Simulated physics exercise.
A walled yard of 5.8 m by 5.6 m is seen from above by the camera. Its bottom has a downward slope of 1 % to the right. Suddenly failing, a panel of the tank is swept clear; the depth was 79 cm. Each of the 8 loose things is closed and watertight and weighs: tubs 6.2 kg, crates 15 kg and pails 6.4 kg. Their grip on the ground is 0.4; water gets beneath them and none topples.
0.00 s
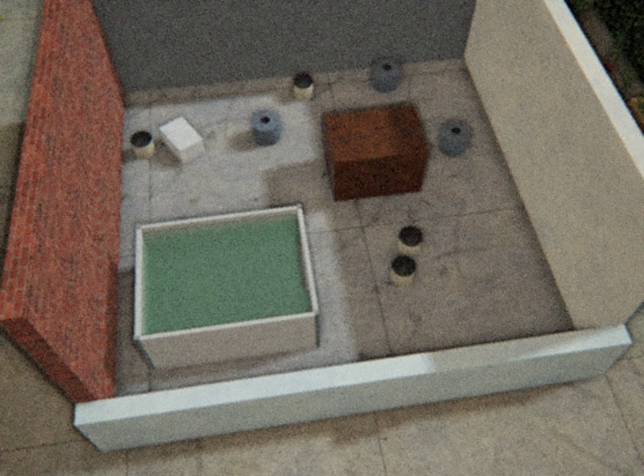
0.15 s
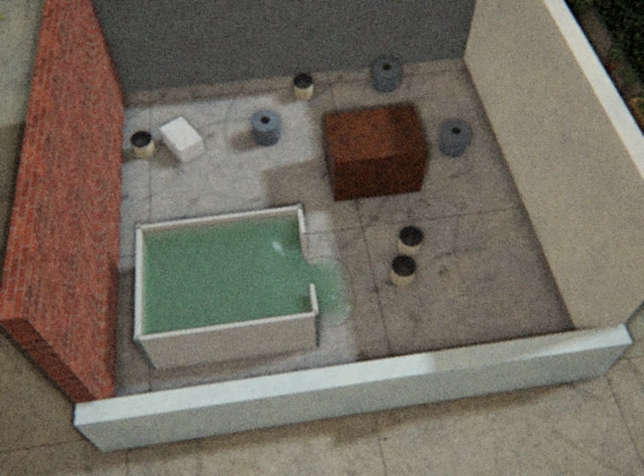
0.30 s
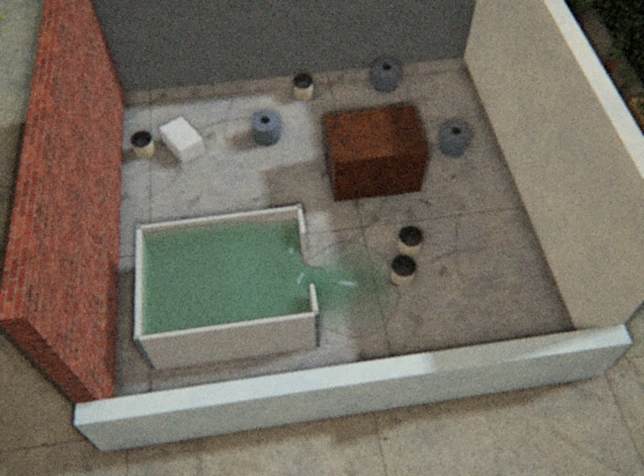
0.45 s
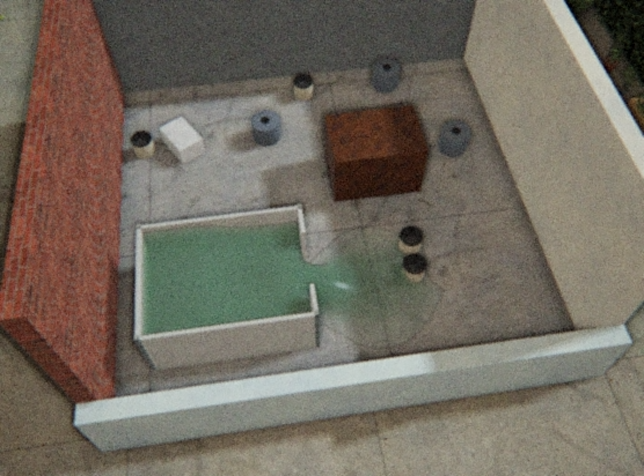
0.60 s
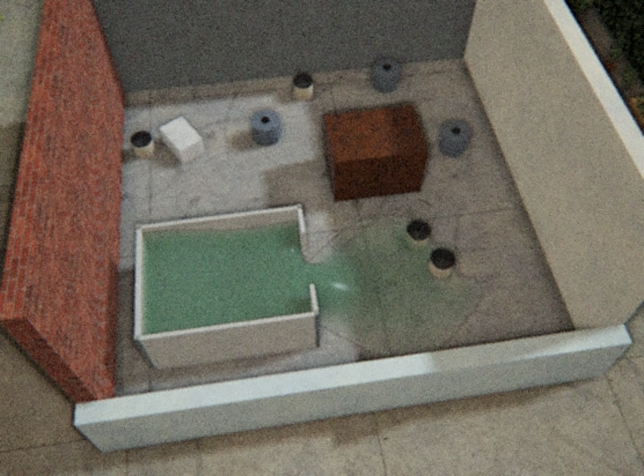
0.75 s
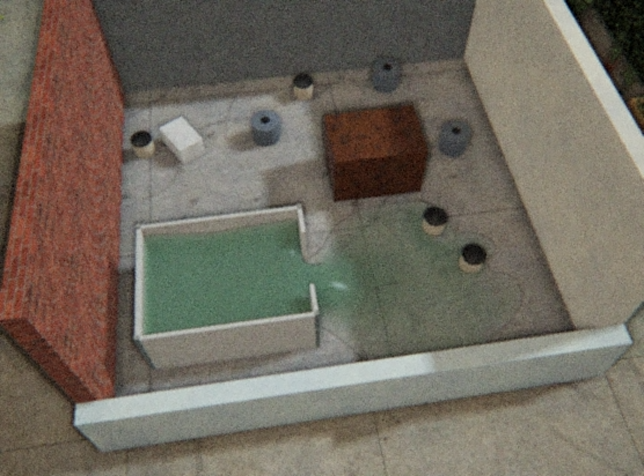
In a walled yard, green water bursting through a tank's right side, spreading across the floor and pushing two pails rightward.
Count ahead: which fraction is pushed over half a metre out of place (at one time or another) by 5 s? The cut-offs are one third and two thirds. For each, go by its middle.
The share is between one third and two thirds.
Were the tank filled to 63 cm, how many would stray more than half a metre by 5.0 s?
In that case the number is 4.
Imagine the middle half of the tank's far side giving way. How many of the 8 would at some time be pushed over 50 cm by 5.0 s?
Result: 6.
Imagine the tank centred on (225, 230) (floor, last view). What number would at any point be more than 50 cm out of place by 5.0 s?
Then 5 of them would.
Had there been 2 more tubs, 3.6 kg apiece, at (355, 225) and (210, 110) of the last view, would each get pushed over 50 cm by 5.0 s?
Above, below.
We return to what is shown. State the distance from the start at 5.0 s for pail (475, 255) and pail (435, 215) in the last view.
In turn: 100 cm, 350 cm.
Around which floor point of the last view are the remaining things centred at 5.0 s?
I'd put it close to (284, 133) in the last view.
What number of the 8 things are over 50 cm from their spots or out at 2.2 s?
Answer: 2.
After 1.1 s 2 of 8 are over 50 cm from their spots; 0 afloat.
After 2.2 s 2 of 8 are over 50 cm from their spots; 1 afloat.
After 3.5 s 3 of 8 are over 50 cm from their spots; 0 afloat.
After 5.0 s 4 of 8 are over 50 cm from their spots, and 4 have been at some point; 2 afloat.
